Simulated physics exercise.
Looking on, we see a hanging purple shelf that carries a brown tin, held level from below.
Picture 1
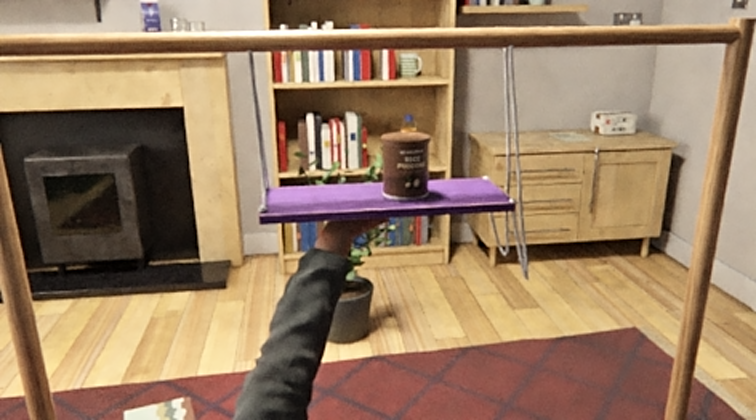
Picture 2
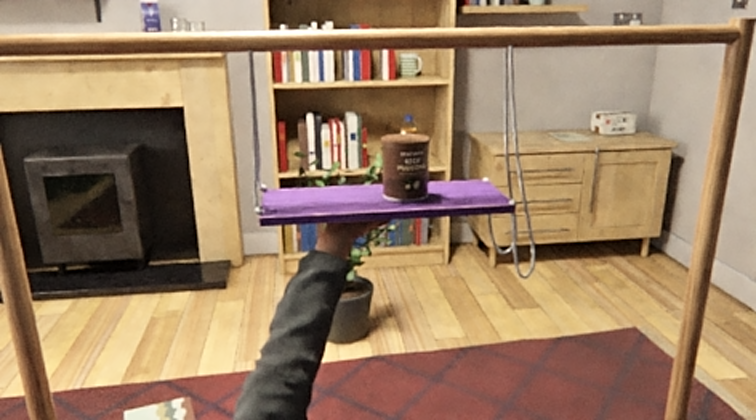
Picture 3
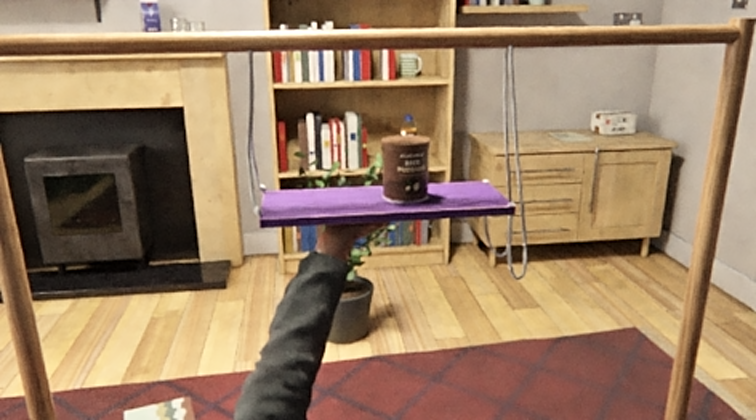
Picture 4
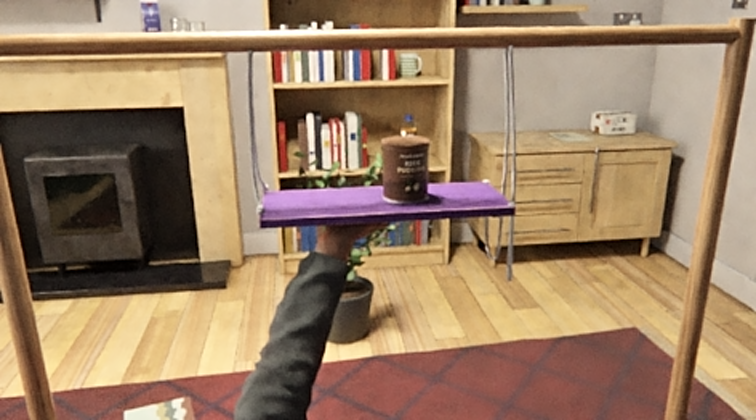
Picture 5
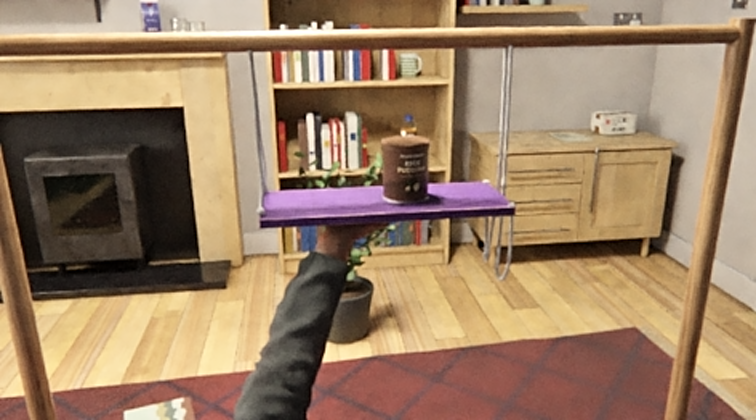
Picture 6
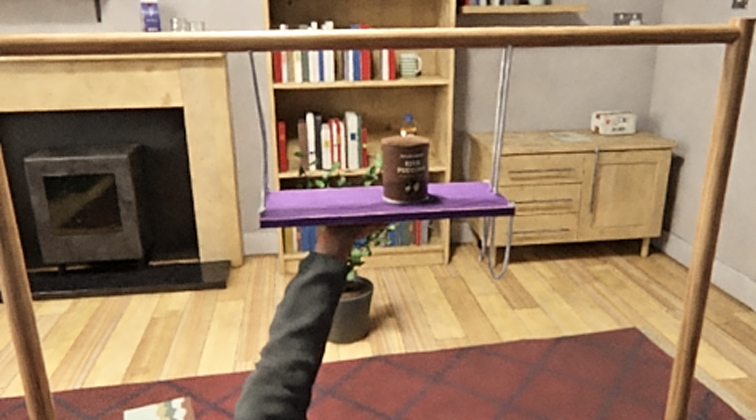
Slack strings sway beside a hanging purple shelf carrying a brown tin, while a dark-sleeved arm holds it almost still from below.
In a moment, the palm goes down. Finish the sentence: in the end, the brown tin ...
In the end, the brown tin slips off the right end.
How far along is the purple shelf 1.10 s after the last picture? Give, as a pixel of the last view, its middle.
It should be at about (406, 269).
Then, 0.52 s later than the last view, board tipped 43° down to the right; tin falling near (496, 405).
Then, 1.10 s later than the last view, board tipped 57° down to the right; tin on the floor.
Finally, board tipped 48° down to the right; tin on the floor. The brown tin tumbles from the right end.
